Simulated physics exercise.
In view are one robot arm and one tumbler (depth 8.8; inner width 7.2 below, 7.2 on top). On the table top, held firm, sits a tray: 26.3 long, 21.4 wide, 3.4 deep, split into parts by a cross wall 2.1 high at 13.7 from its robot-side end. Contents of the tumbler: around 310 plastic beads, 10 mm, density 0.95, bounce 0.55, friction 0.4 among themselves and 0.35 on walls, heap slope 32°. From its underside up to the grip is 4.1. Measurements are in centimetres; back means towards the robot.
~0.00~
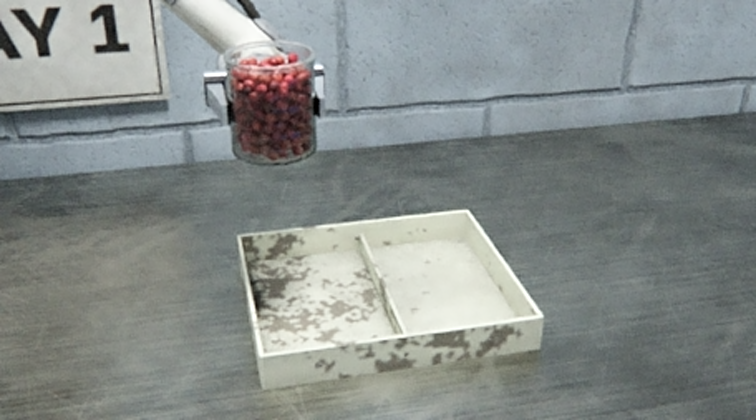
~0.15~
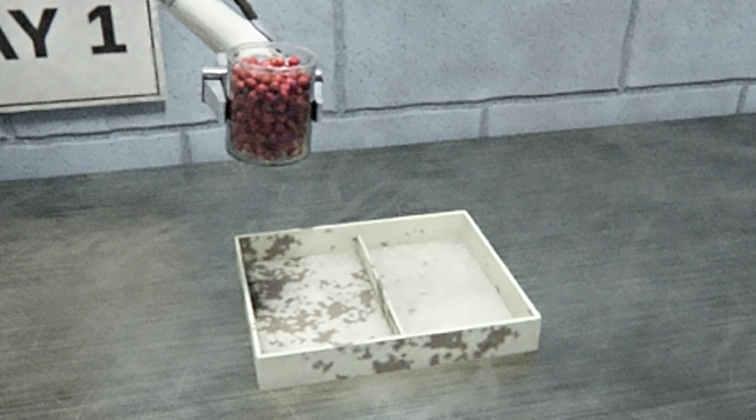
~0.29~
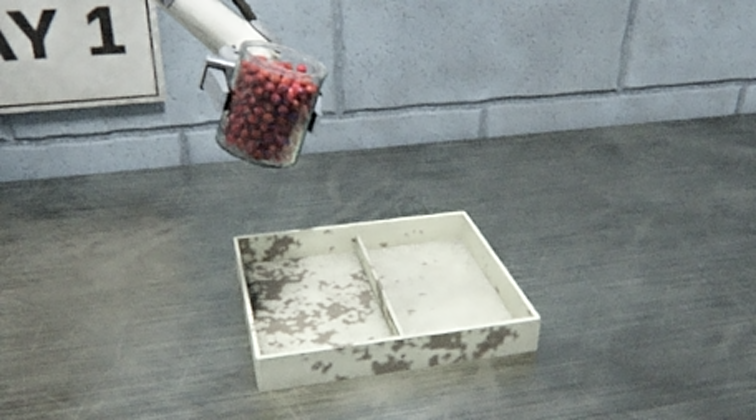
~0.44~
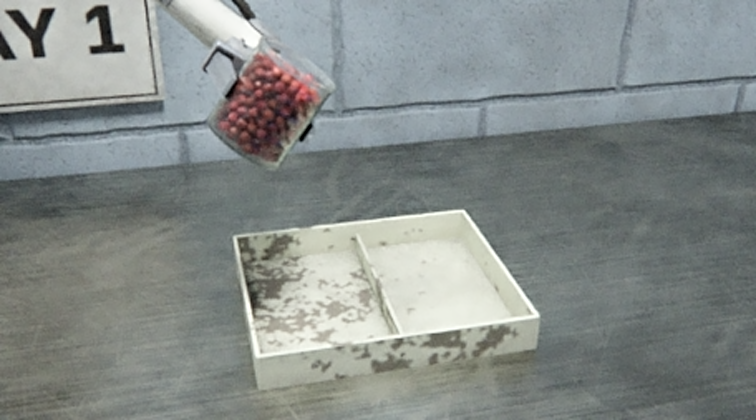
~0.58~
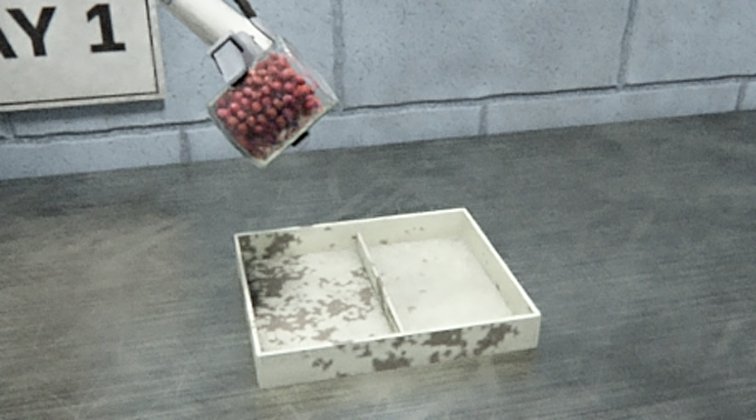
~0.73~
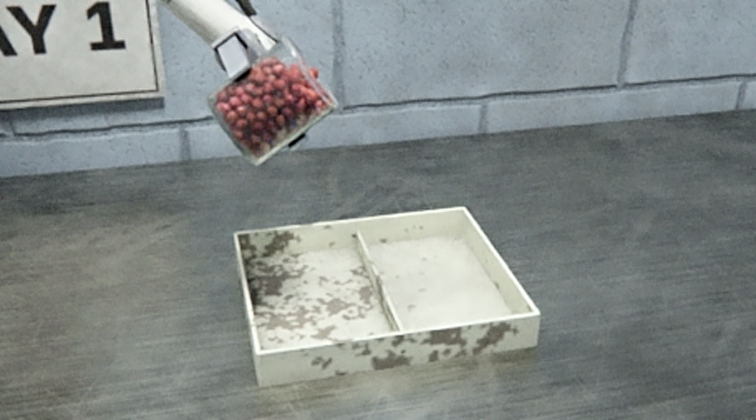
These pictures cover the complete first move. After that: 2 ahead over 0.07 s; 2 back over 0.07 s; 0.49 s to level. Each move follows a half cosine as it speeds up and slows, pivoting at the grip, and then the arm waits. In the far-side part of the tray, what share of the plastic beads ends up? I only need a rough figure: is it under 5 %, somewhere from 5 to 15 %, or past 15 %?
Roughly, it is somewhere from 5 to 15 %.
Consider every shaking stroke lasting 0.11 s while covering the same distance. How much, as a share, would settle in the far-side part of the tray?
Then roughly 5 percent.
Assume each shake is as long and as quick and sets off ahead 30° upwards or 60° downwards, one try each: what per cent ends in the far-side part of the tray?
I'd say close to 10 percent for the first and close to 0 percent for the second.
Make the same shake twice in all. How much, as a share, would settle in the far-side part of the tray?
Estimate for that case: 10 %.
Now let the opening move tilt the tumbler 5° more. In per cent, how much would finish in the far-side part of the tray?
It would then be near 10 per cent.
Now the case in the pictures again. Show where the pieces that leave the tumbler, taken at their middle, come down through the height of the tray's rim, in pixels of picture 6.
Around (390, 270).
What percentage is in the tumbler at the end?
Roughly 90 percent.
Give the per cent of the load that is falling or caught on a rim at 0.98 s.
I'd put it near 11 per cent.
After 0.98 s, tilted 49° forward, highest piece 25 above the table; 278 in the tumbler, 35 in flight or on a rim.
After 1.23 s, tilted 9° forward, highest piece 27 above the table; 274 in the tumbler, 25 in the far-side part, 10 in the robot-side part, 4 in flight or on a rim.
After 1.56 s, level, highest piece 27 above the table; 274 in the tumbler, 28 in the far-side part, 8 in the robot-side part, 2 on the table or floor, 1 in flight or on a rim.
After 2.61 s, level, highest piece 27 above the table; 274 in the tumbler, 28 in the far-side part, 9 in the robot-side part, 2 on the table or floor.
In the end, 274 in the tumbler, 28 in the far-side part, 9 in the robot-side part, 2 on the table or floor. That is 9 % in the far-side part of the tray.
